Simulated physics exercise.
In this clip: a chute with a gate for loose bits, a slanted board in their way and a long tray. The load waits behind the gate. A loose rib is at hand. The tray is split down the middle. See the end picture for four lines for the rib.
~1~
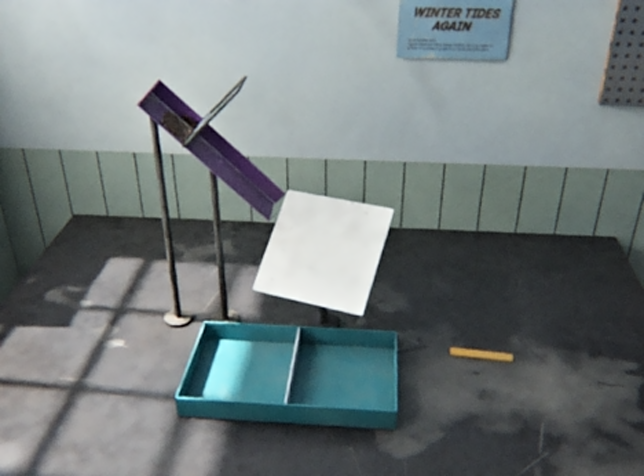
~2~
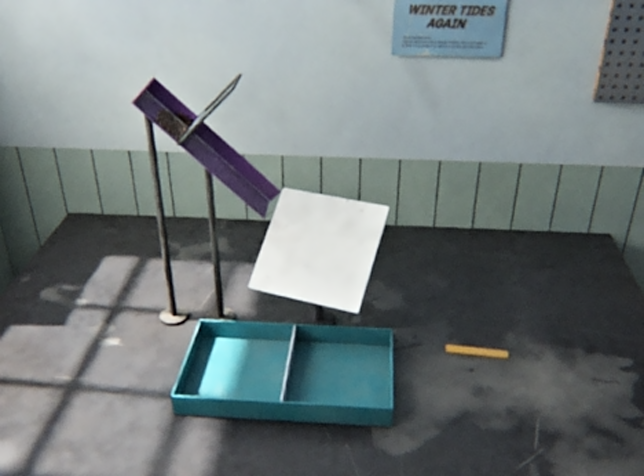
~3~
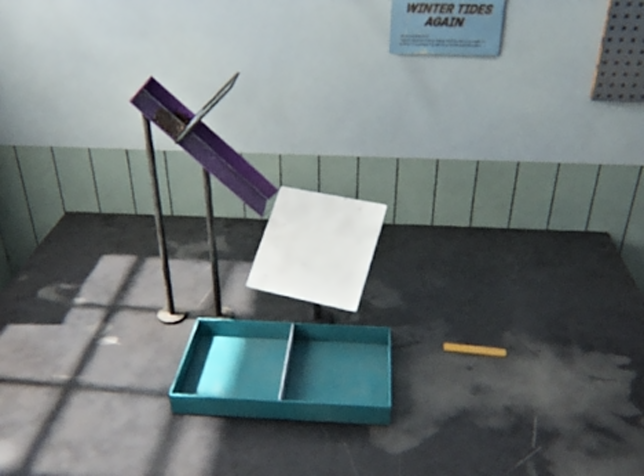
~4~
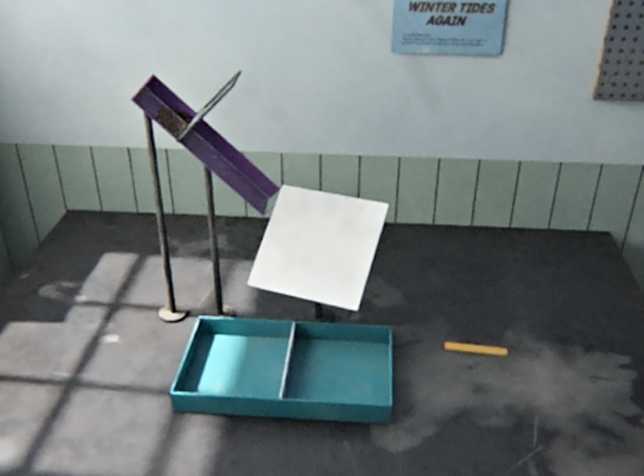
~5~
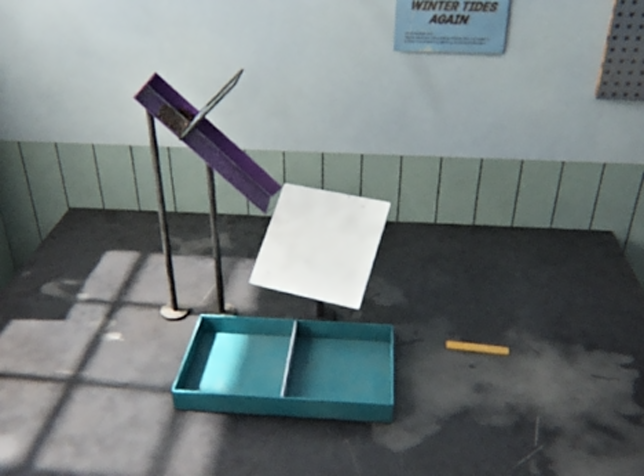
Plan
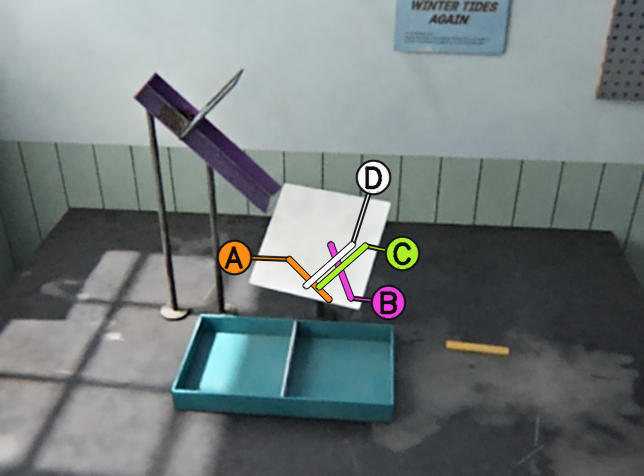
In this clip, a purple chute with a closed gate slopes down toward a tilted white board above a divided teal tray, with a small yellow stick lying to the right; nothing moves except the view, which shifts slightly.
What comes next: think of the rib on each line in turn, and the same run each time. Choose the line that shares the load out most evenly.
Line C.
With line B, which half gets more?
More lands on the right.
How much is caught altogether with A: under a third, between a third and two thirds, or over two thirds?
It is over two thirds.
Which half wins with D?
More lands on the left.
On the marked copy, line A from (289, 259) to (329, 299); line B from (330, 244) to (351, 298); line C from (365, 245) to (319, 287); line D from (352, 244) to (306, 285).
For line A, of what is caught, just a few in the left half, almost all in the right.
For line B, of what is caught, about a tenth in the left half, the larger part in the right.
For line C, of what is caught, roughly two thirds in the left half, roughly a third in the right.
For line D, of what is caught, almost all in the left half, about a tenth in the right.
